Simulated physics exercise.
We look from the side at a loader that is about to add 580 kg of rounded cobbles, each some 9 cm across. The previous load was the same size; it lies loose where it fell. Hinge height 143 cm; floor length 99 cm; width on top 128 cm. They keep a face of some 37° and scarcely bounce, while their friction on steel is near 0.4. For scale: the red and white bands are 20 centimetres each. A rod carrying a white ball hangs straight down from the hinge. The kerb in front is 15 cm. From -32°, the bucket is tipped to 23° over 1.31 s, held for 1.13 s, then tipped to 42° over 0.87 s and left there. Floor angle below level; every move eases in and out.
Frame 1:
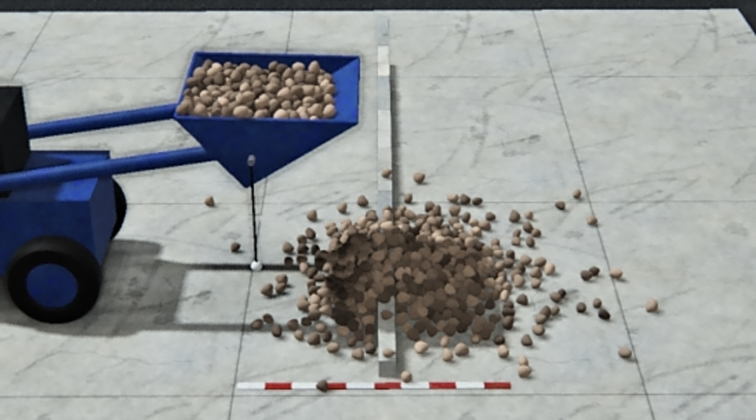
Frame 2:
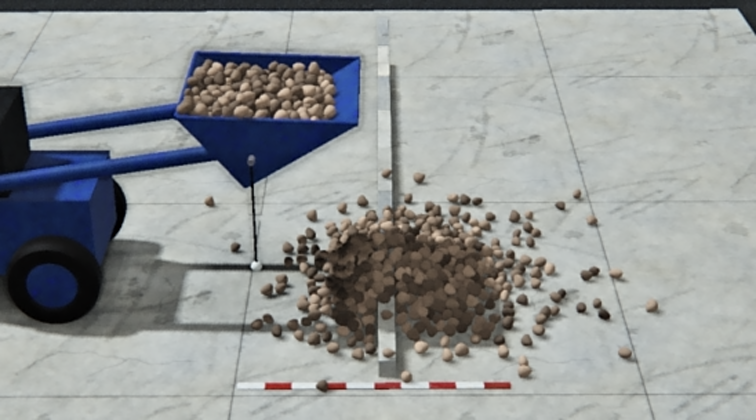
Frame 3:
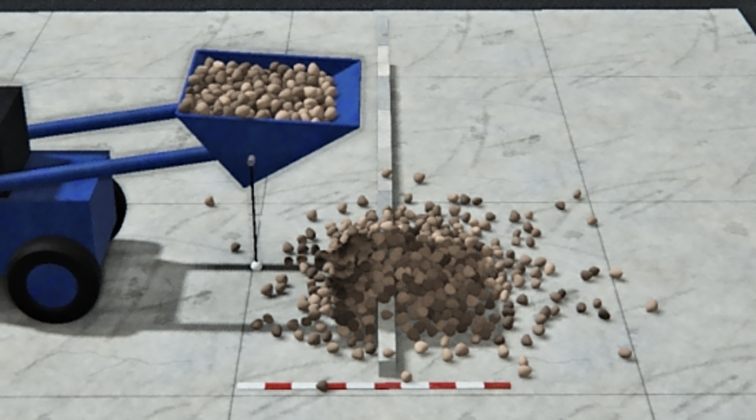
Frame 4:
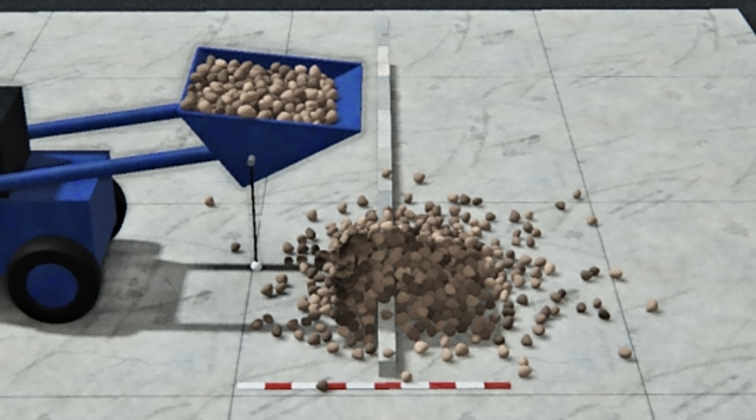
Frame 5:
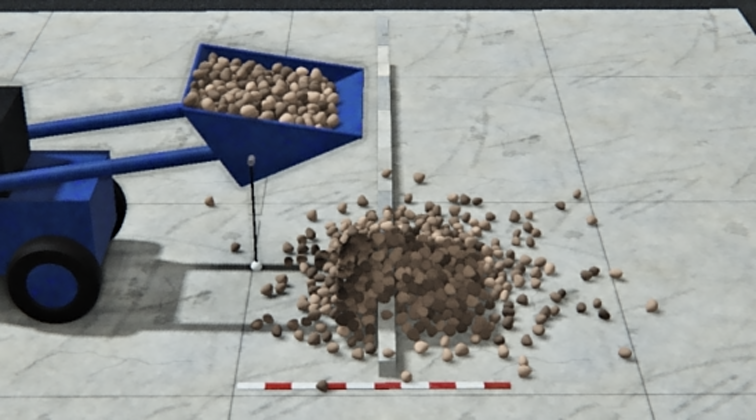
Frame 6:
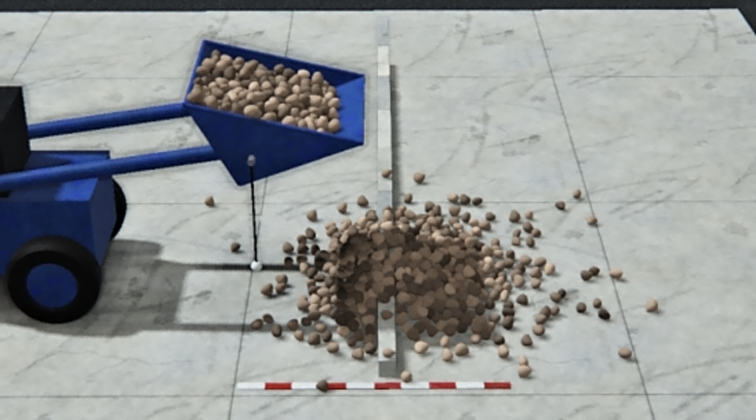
The video shows a blue loader on a pale tiled floor holding a bucket full of brown rounded stones beside a loose pile lying across a kerb, as the bucket slowly tilts slightly downward to the right.
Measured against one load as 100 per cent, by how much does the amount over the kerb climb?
The amount climbs by some 71 per cent of a load.
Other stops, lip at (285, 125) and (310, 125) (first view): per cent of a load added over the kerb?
Around 5 and 20 percent respectively.
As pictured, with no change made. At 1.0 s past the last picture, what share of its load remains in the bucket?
It keeps some 85 percent of its load.
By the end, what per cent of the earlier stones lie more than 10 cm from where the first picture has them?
Roughly 15 percent.
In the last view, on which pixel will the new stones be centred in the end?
Around (416, 261) in the last picture.
Then, 0.6 s after the last picture the floor is at 14°; in per cent of one load, 100 in the bucket, 40 on this side of the kerb, 60 over the kerb; the foremost stones are at (632, 286).
Then, 1.0 s after the last picture the floor is at 23°; in per cent of one load, 86 in the bucket, 54 on this side of the kerb, 60 over the kerb; the foremost stones are at (632, 286).
Then, 3.4 s after the last picture the floor is at 42°; in per cent of one load, 0 in the bucket, 69 on this side of the kerb, 131 over the kerb; the foremost stones are at (632, 286).
Then, 6.2 s after the last picture the floor is at 42°; in per cent of one load, 0 in the bucket, 69 on this side of the kerb, 131 over the kerb; the foremost stones are at (632, 286). Net gain over the kerb, 71.
